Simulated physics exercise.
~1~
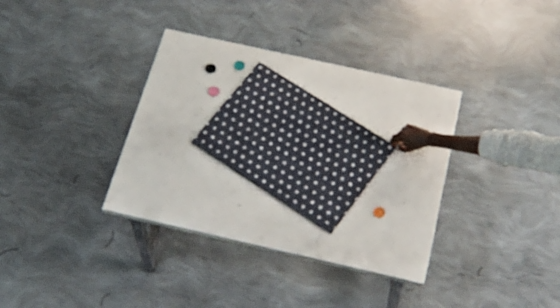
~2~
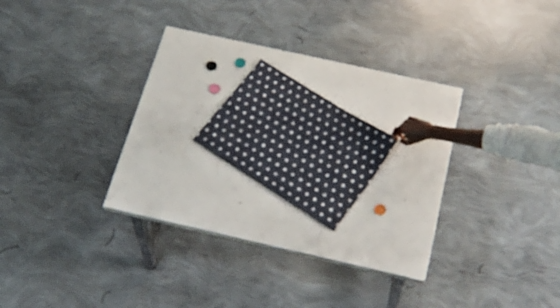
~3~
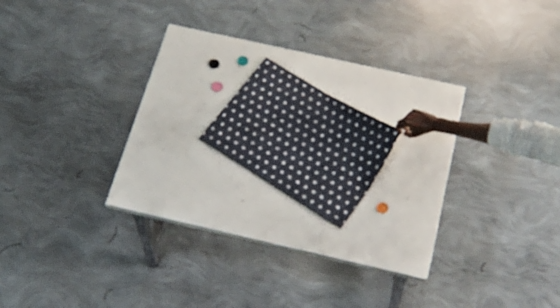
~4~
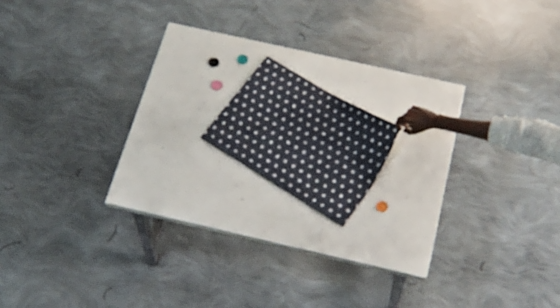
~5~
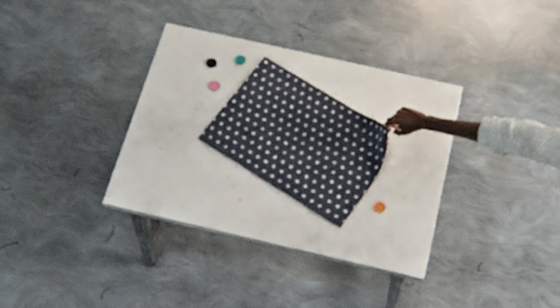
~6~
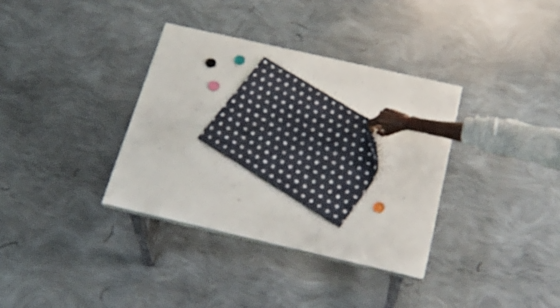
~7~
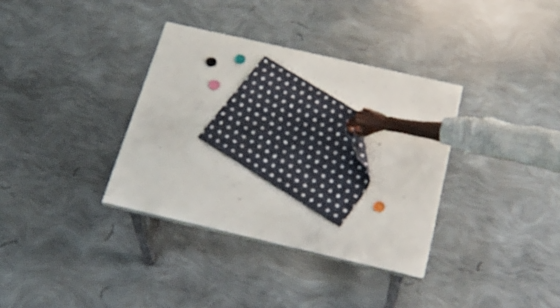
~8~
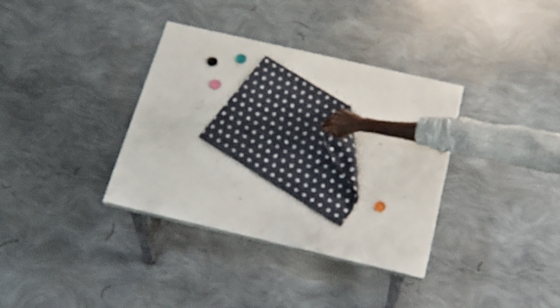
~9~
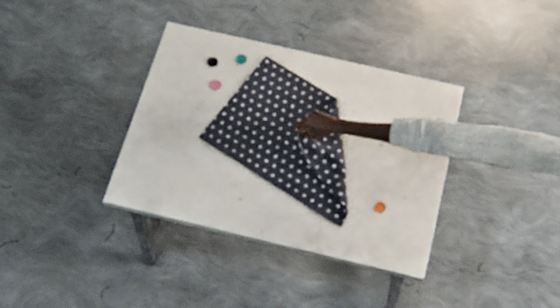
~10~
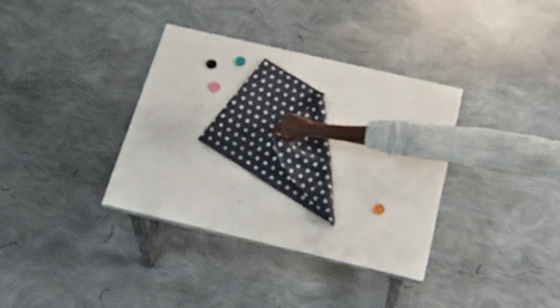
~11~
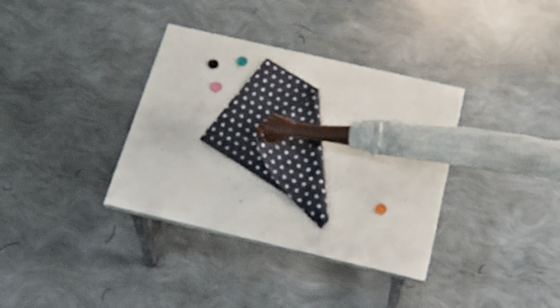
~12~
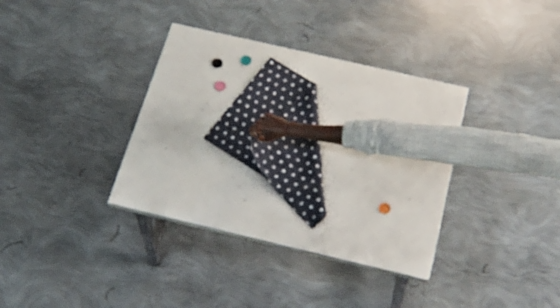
On a pale table, a hand took the right corner of a dark napkin with white dots and folded it leftward across the cloth, ending with the hand still resting on it and the four small coloured discs around it uncovered.
